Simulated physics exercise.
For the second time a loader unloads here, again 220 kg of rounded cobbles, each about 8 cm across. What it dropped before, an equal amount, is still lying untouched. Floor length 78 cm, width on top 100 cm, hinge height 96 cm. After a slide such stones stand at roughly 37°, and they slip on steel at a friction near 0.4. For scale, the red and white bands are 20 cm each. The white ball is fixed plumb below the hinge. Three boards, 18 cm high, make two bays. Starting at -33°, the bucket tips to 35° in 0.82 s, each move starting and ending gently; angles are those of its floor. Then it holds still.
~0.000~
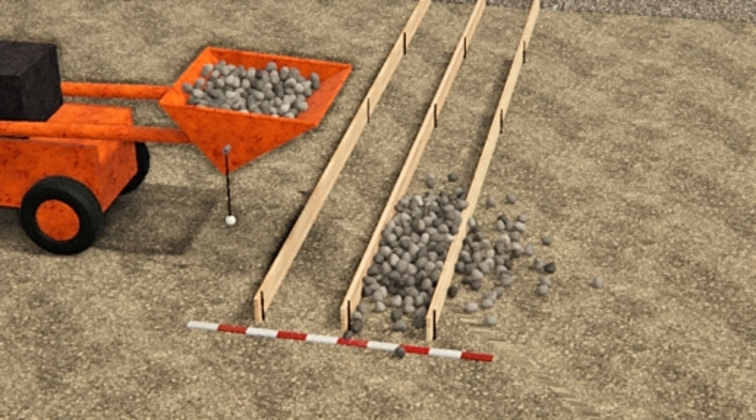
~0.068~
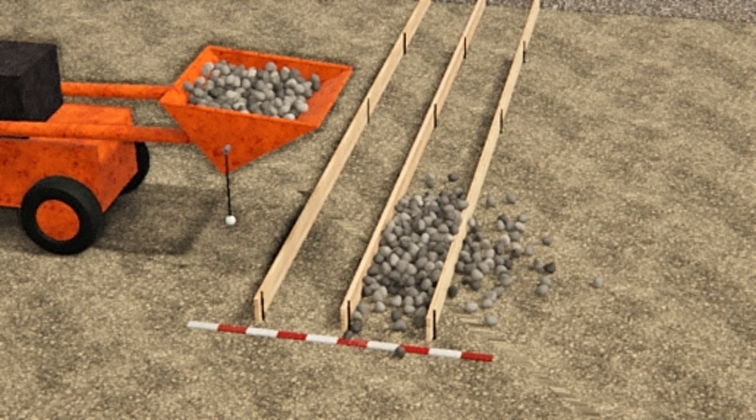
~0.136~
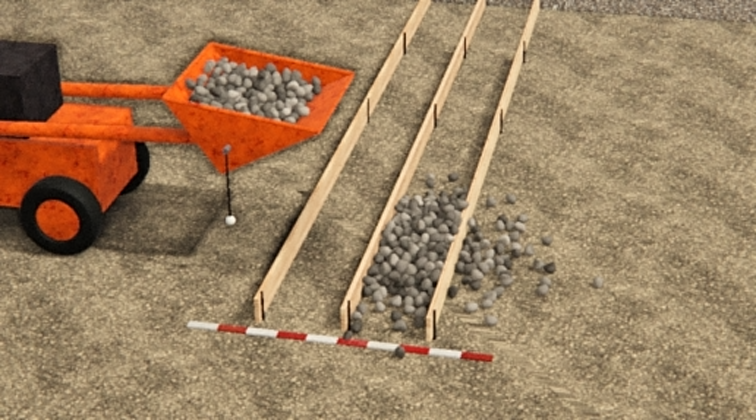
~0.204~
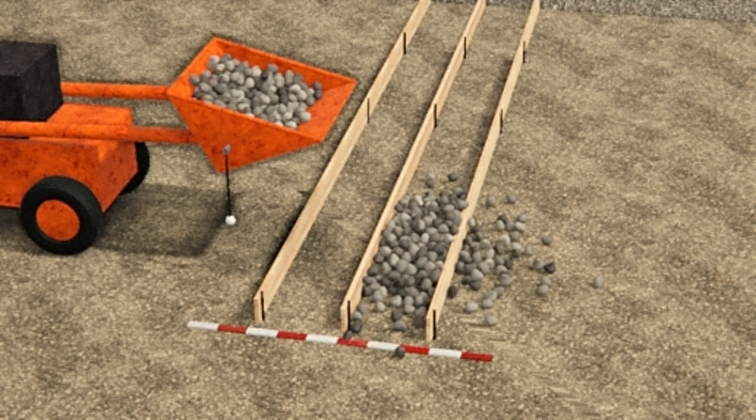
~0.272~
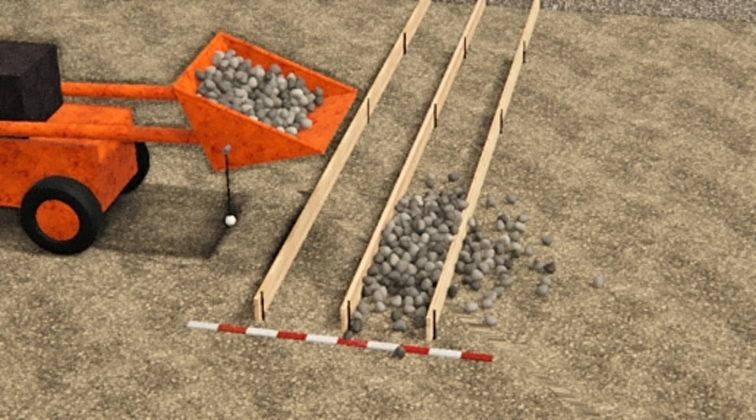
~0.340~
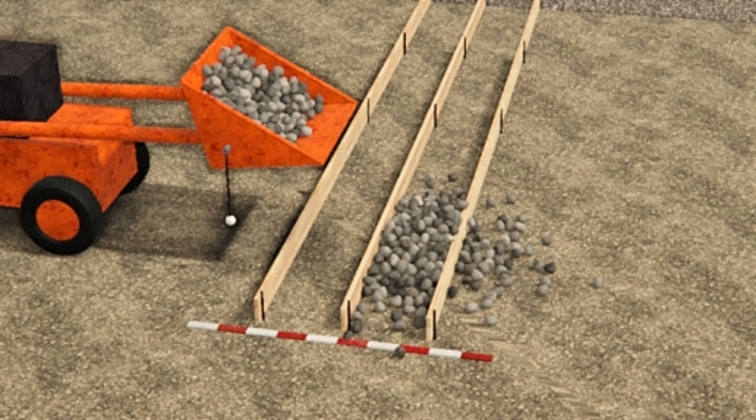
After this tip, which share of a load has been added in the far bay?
Roughly 14 per cent of a load more.
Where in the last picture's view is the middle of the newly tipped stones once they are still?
Around (354, 236).
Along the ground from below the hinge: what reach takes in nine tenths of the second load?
About 100 cm.
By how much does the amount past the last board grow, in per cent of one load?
About 0 per cent.
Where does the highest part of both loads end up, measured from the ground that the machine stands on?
About 30 cm above it.
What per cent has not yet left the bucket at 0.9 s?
Roughly 85 per cent is still inside.
After 0.6 s the floor is at 25°; in per cent of one load, 100 in the bucket, 86 in the far bay, 14 past the last board; the foremost stones are at (546, 266).
After 0.9 s the floor is at 35°; in per cent of one load, 83 in the bucket, 17 in the near bay, 86 in the far bay, 14 past the last board; the foremost stones are at (546, 266).
After 1.3 s the floor is at 35°; in per cent of one load, 23 in the bucket, 71 in the near bay, 92 in the far bay, 14 past the last board; the foremost stones are at (546, 266).
After 3.7 s the floor is at 35°; in per cent of one load, 0 in the bucket, 86 in the near bay, 101 in the far bay, 14 past the last board; the foremost stones are at (546, 266). Net gain in the far bay, 14.
